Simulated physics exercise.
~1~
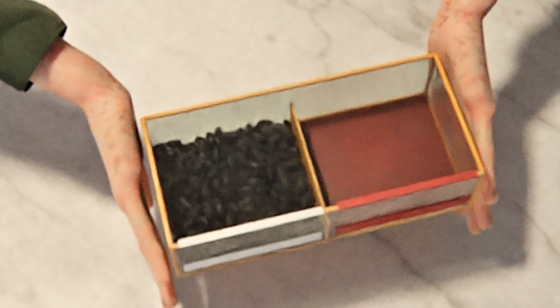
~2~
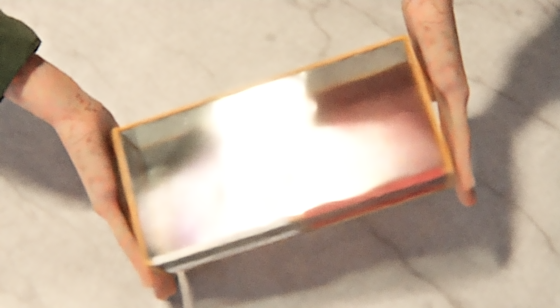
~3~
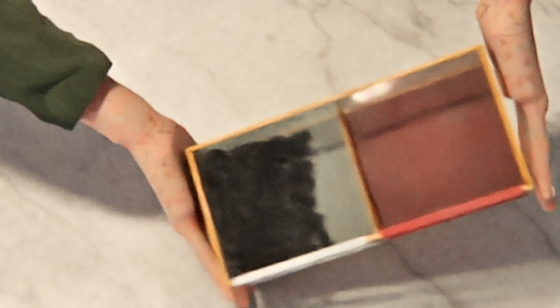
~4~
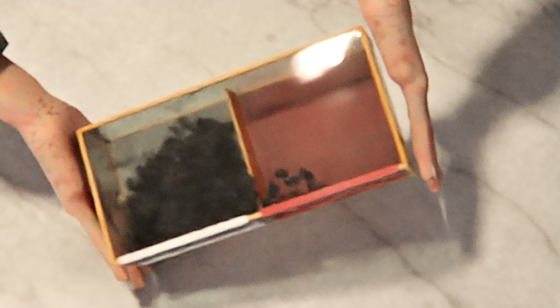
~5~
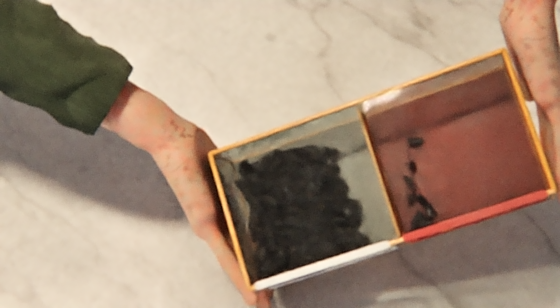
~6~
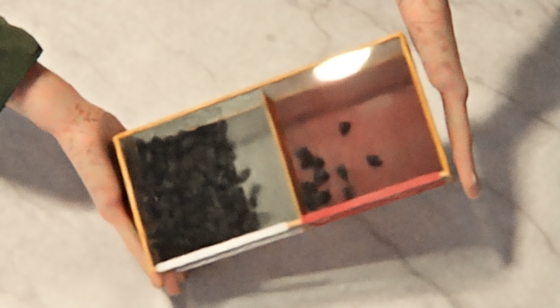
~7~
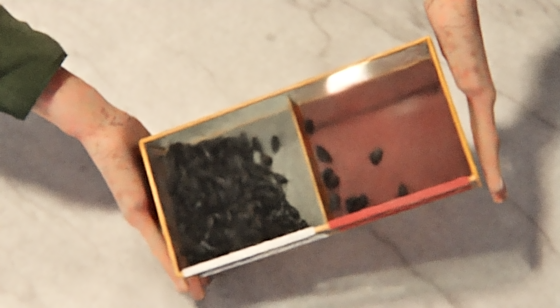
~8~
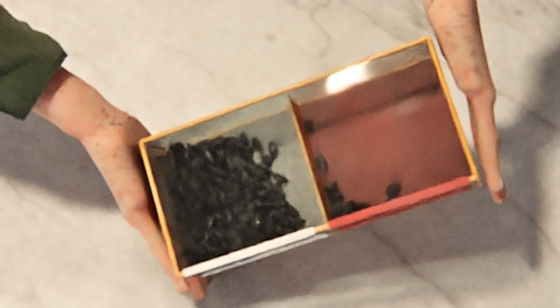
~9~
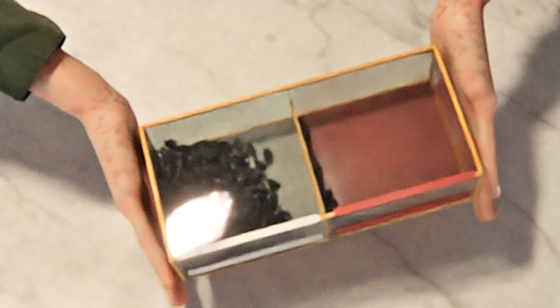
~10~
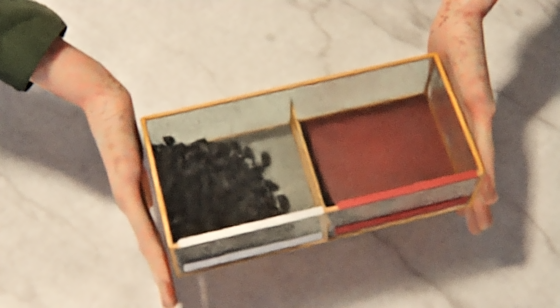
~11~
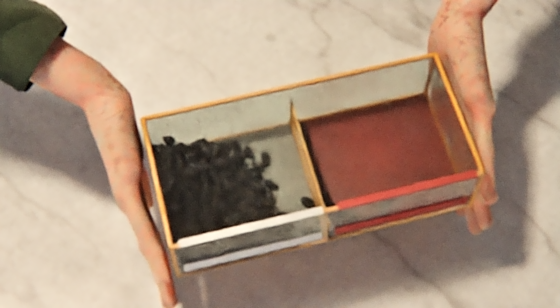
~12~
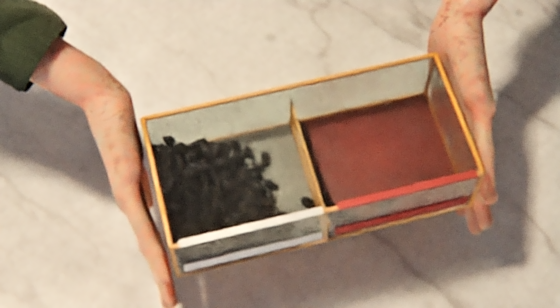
Two hands tilt and shake a divided box, leaving most black beans on the left.
